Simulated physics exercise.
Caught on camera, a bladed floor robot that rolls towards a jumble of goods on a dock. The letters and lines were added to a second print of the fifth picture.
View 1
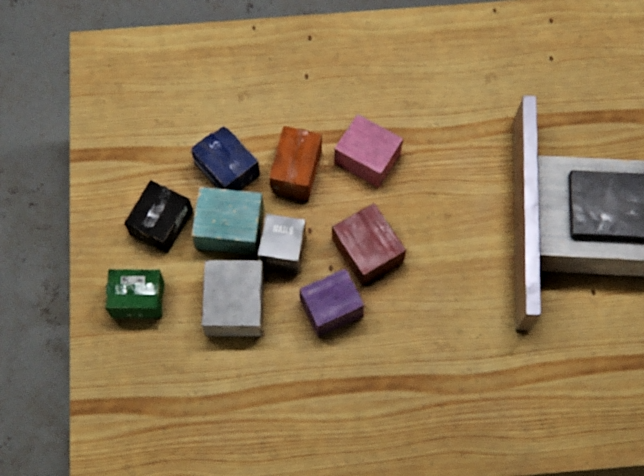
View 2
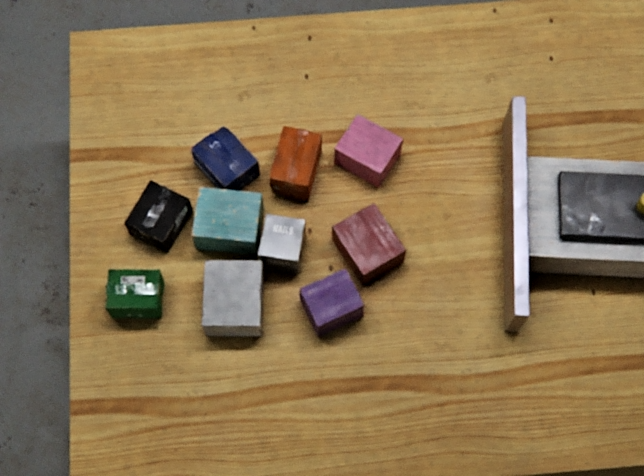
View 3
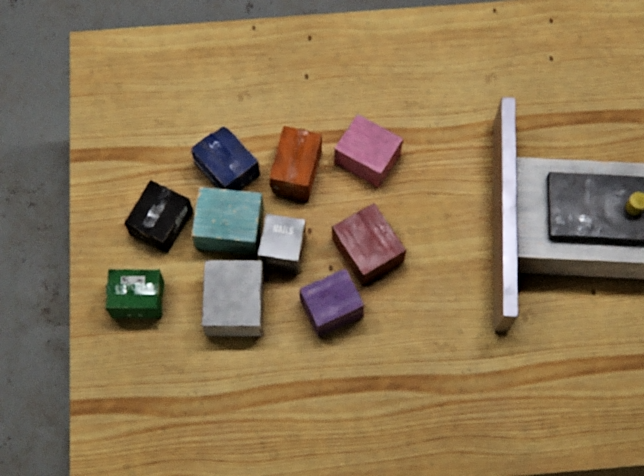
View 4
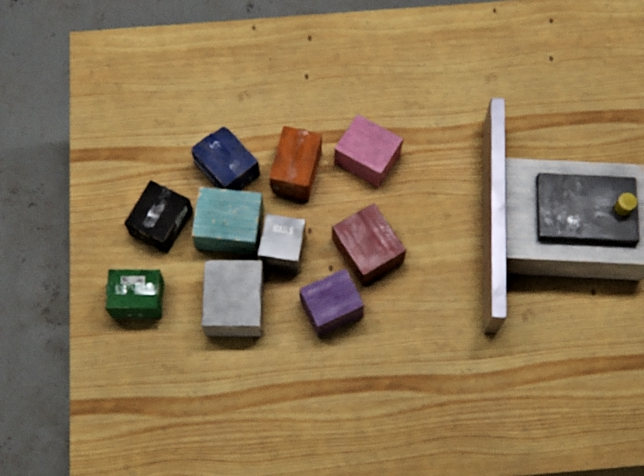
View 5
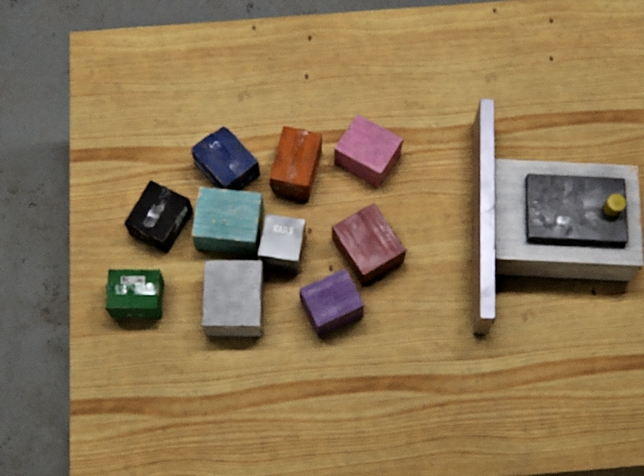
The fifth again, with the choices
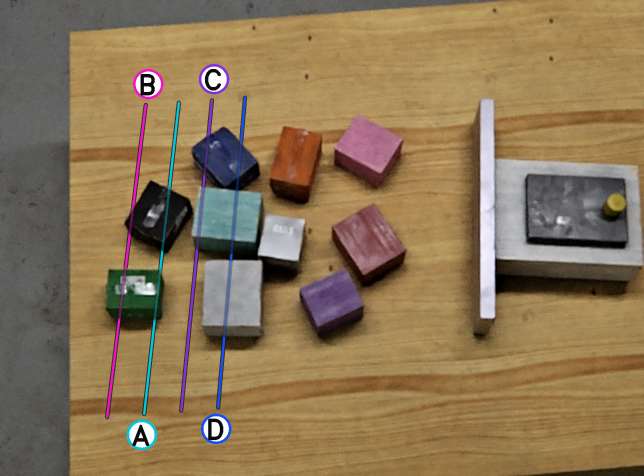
The footage shows a cluster of colourful blocks lying still on a wooden surface while a grey device with a wide upright blade and a dark top slides slowly leftward from the right, a gap remaining between them.
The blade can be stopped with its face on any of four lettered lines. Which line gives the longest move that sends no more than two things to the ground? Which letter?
Line C.
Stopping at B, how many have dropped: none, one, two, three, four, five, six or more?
By then, six or more.
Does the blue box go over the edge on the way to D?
By then, no.
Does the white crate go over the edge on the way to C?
No.
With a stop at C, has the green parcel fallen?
Yes.
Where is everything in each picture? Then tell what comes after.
In the first picture, green parcel (135, 293); blue box (226, 162); turquoise crate (229, 221).
In the second picture, robot (602, 206); orange box (296, 164).
In the third picture, robot (591, 207); white crate (234, 298).
In the fourth picture, robot (580, 207); black parcel (159, 216).
In the fifth picture, robot (568, 208); red crate (369, 244); green parcel (135, 293); blue box (226, 162).
On the marked copy, A at (162, 250); B at (127, 252); C at (197, 247); D at (232, 244).
Taking C. A third of the way, robot (464, 216); pink crate (347, 154); red crate (345, 239).
Two thirds of the way, robot (361, 224); black parcel (107, 203); green parcel (122, 294).
When it is over, robot (279, 231); black parcel over the edge; green parcel over the edge; two fallen.
As for the rest, A drops five; B drops seven; D is within the limit but short.
